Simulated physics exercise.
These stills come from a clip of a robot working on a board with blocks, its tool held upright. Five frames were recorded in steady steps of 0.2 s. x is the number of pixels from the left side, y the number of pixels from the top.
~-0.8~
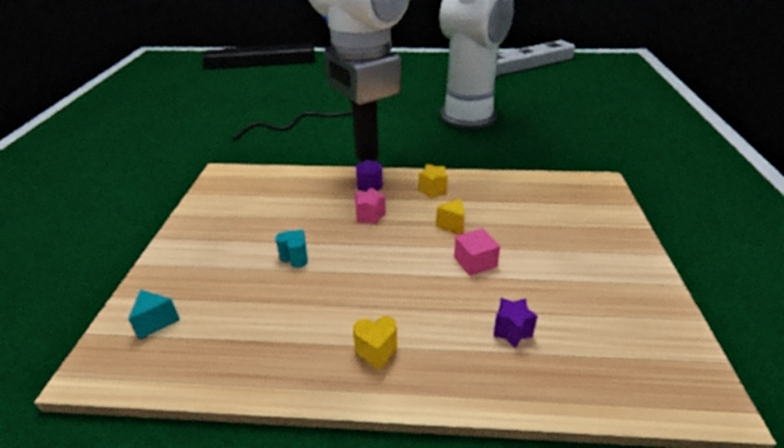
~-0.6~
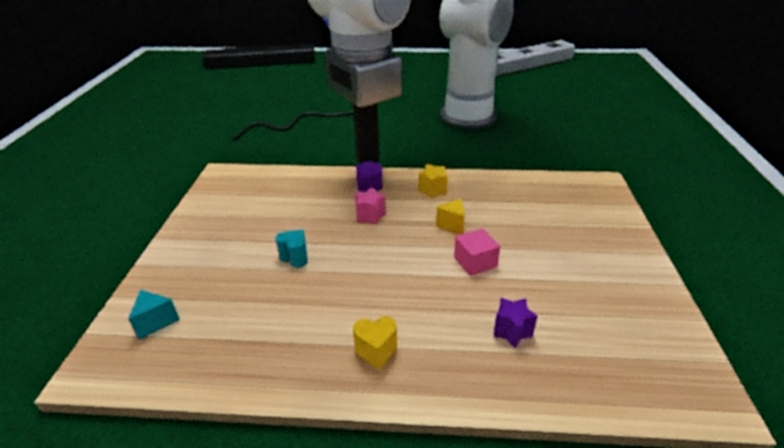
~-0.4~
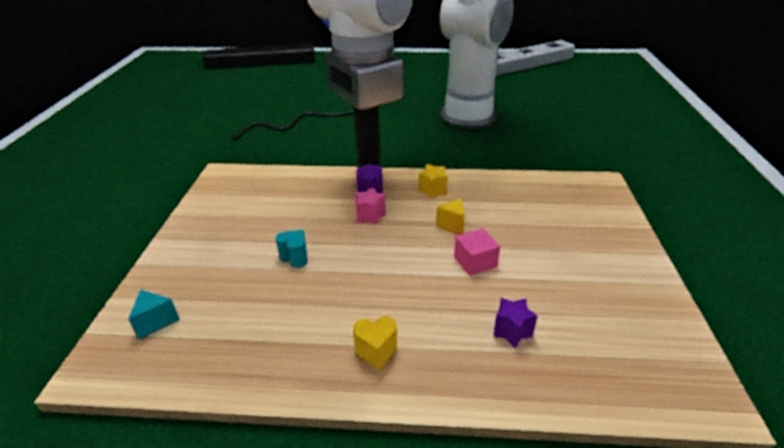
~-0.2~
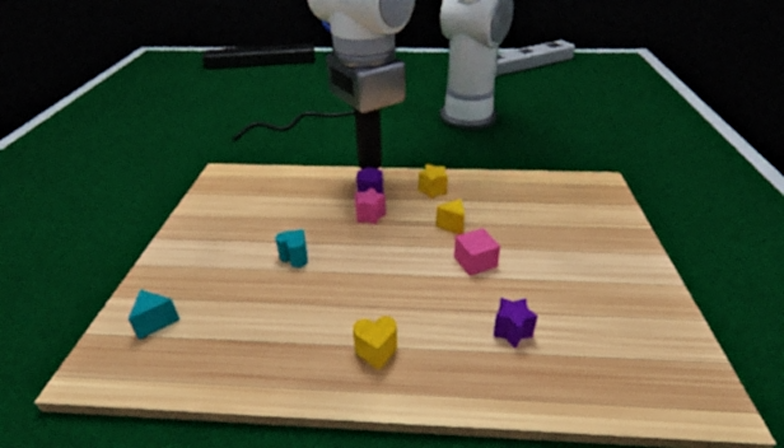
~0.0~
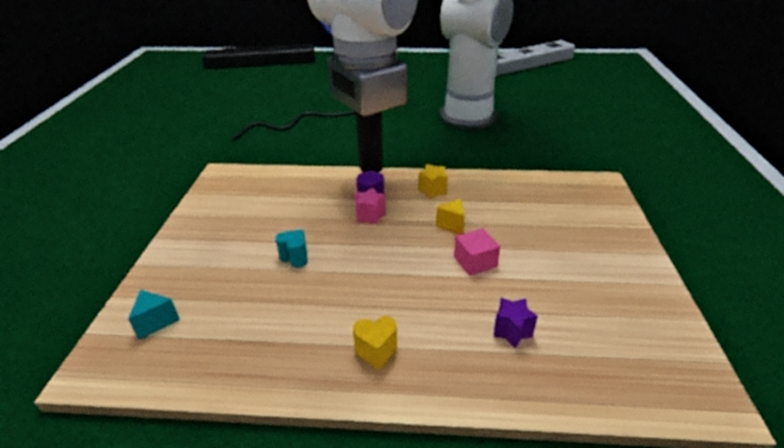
A robot arm's dark tool, at the far edge of a wooden board, inches toward the viewer behind a small purple block. The block slides slightly with it, closing up against the pink star just in front, while the star and the other scattered yellow, teal, pink and purple blocks stay still.
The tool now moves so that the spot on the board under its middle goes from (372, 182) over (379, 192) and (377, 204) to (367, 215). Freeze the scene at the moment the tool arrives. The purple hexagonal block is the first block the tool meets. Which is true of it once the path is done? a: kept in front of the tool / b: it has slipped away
The correct letter is a.
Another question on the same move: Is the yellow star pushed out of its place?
I'd say no.
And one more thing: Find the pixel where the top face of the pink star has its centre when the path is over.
The middle of its upper face should be somewhere near (356, 229).
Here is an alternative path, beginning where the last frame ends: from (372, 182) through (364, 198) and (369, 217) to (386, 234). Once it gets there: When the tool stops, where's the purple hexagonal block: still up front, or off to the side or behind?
The tool keeps it before itself.
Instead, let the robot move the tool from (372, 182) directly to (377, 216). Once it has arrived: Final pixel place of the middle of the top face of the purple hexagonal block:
It will likely be found at (375, 214).
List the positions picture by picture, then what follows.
The first picture shows lower end of the tool at (367, 157), tops of blocks, pink star at (369, 196), purple hexagonal block at (369, 167), yellow star at (434, 171).
The second picture shows tool at (368, 160), purple hexagonal block at (369, 168).
The third picture shows tool at (369, 163), purple hexagonal block at (369, 171).
The fourth picture shows tool at (370, 166), purple hexagonal block at (370, 174).
The fifth picture shows tool at (372, 169), pink star at (369, 196), purple hexagonal block at (370, 177), yellow star at (434, 171).
The first path, step by step. Halfway along, tool at (378, 185); pink star at (363, 212), turned 15° clockwise; purple hexagonal block at (372, 194), turned 20° clockwise.
At the end, tool at (366, 202); pink star at (356, 229), turned 45° clockwise; purple hexagonal block at (365, 213); yellow star not moved.
